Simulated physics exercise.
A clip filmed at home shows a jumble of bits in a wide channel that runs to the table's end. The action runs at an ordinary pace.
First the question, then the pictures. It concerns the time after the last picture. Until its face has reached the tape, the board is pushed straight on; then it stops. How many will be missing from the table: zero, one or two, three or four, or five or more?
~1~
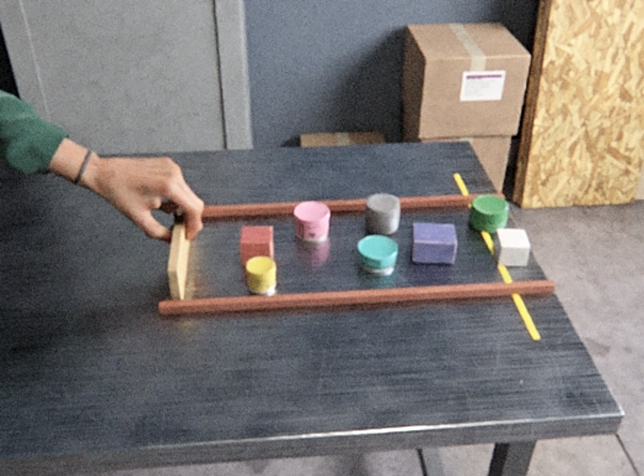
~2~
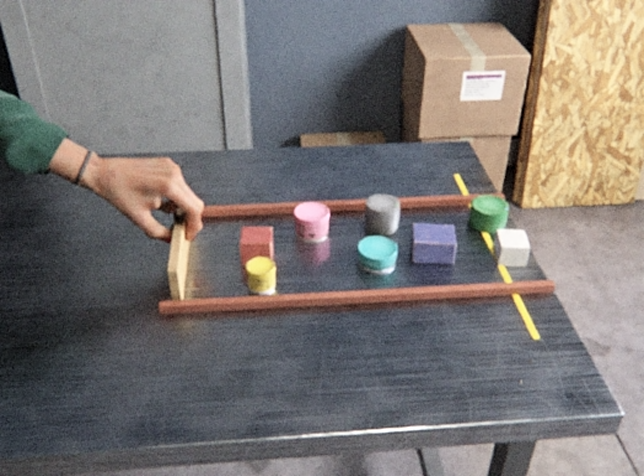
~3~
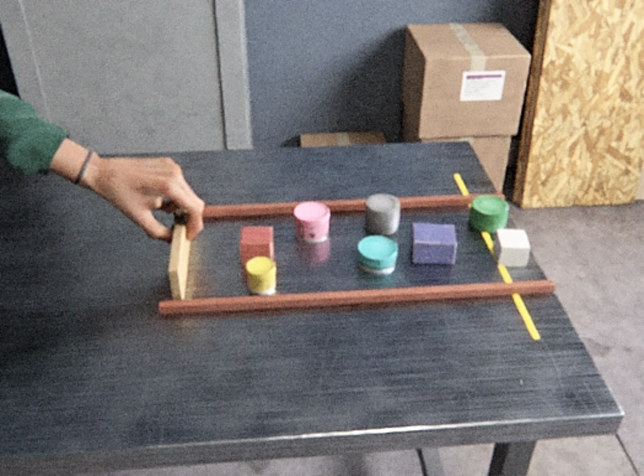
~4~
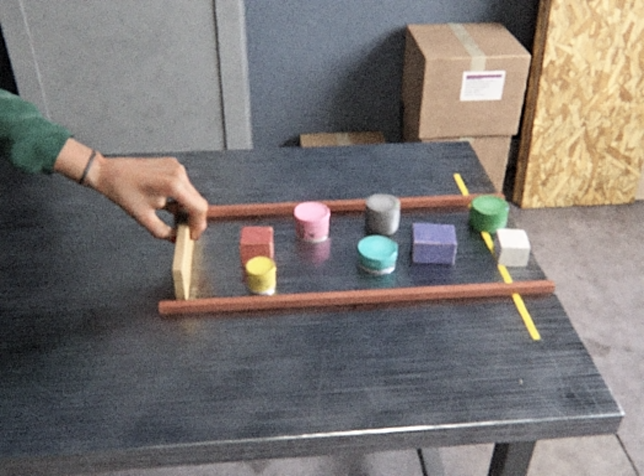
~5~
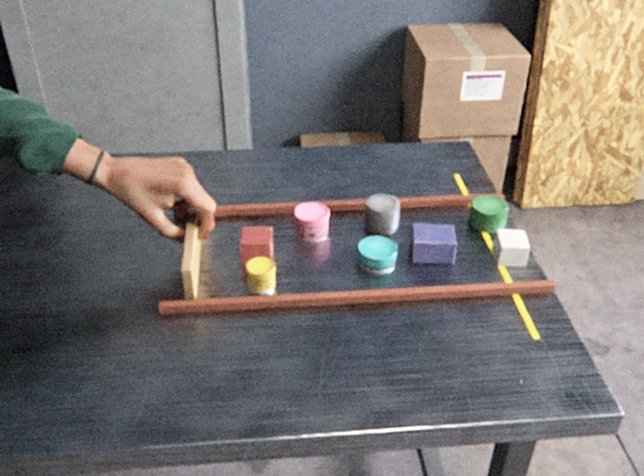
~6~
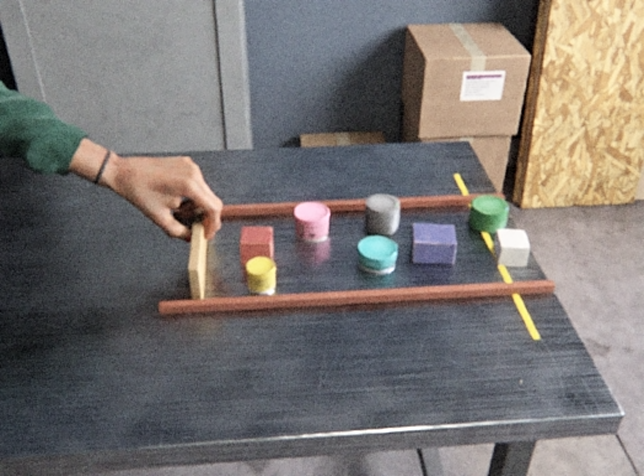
Once the board stops, three or four are missing from the table.
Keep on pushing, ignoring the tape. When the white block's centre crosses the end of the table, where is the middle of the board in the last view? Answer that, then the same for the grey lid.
I'd put it close to (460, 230), and close to (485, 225) for the other one.
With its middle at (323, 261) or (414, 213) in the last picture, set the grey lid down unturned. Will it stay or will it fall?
Place by place, it survives; tumbles off.
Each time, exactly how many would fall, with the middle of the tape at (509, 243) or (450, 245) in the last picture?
Tallies: 5, 0.
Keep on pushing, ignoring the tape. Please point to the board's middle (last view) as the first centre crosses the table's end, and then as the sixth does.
The first puts it near (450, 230), the next near (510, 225).
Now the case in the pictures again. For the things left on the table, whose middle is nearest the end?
It would be the turquoise tin, I'd say.
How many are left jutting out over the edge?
1, I think.
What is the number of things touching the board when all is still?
It ends up touching 3.
Soon after, none off yet; white block at rest near (511, 248); green lid at rest near (488, 214); blue block at rest near (433, 244).
By the end, the number that fall off is three or four; fallen, grey lid, blue block, green lid and white block.
